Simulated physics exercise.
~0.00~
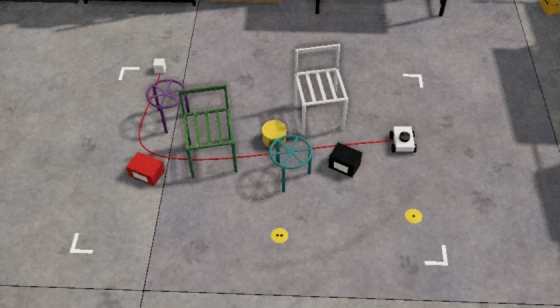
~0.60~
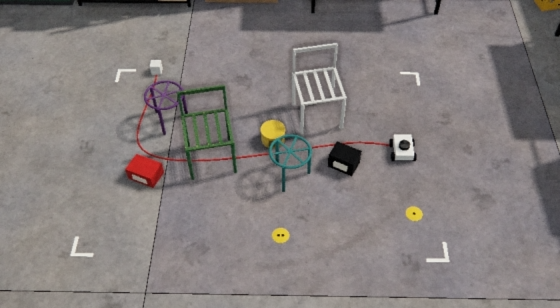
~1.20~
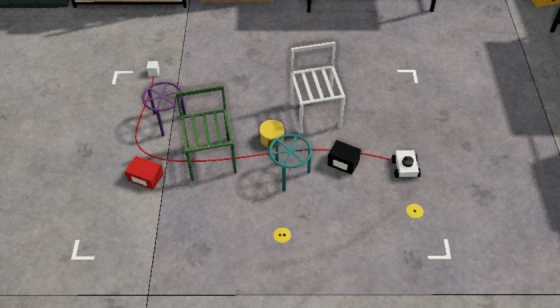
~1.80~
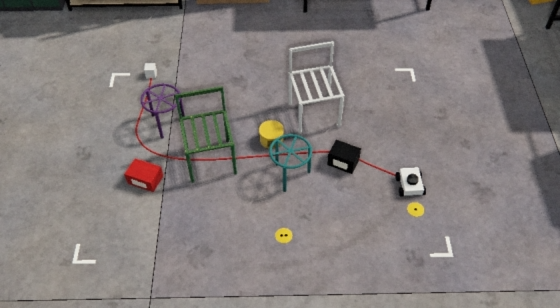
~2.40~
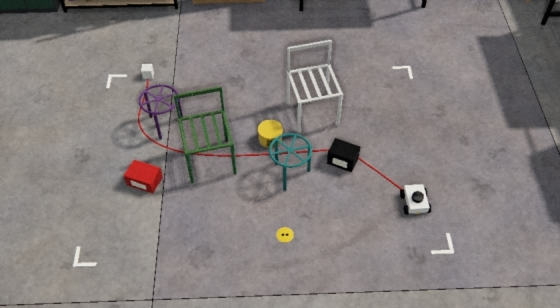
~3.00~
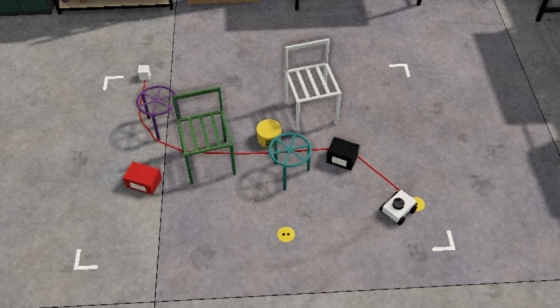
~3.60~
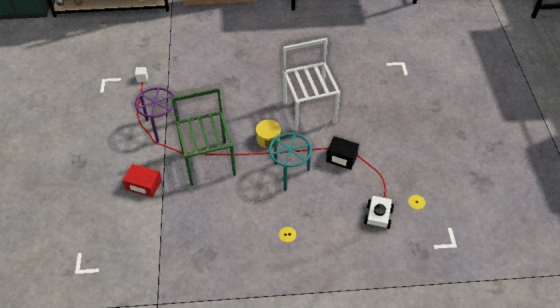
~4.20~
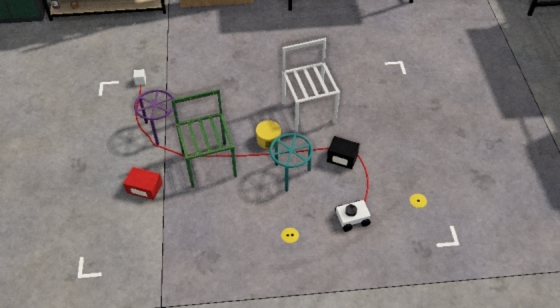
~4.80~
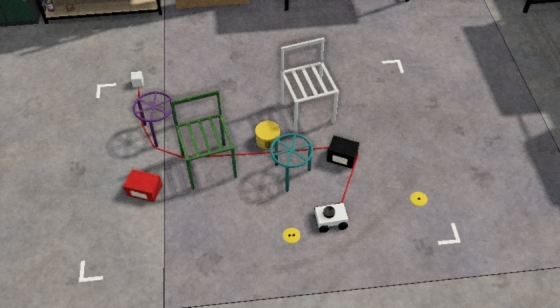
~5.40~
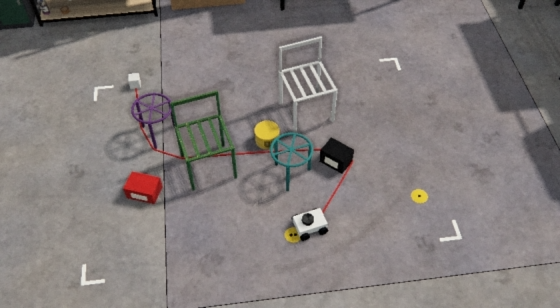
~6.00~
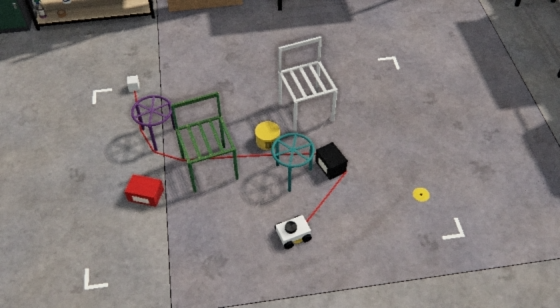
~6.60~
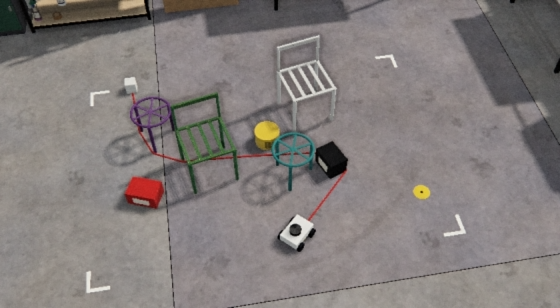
White cart on a red lead driving past chairs and stools to two yellow marks, the lead dragging a black box slightly.
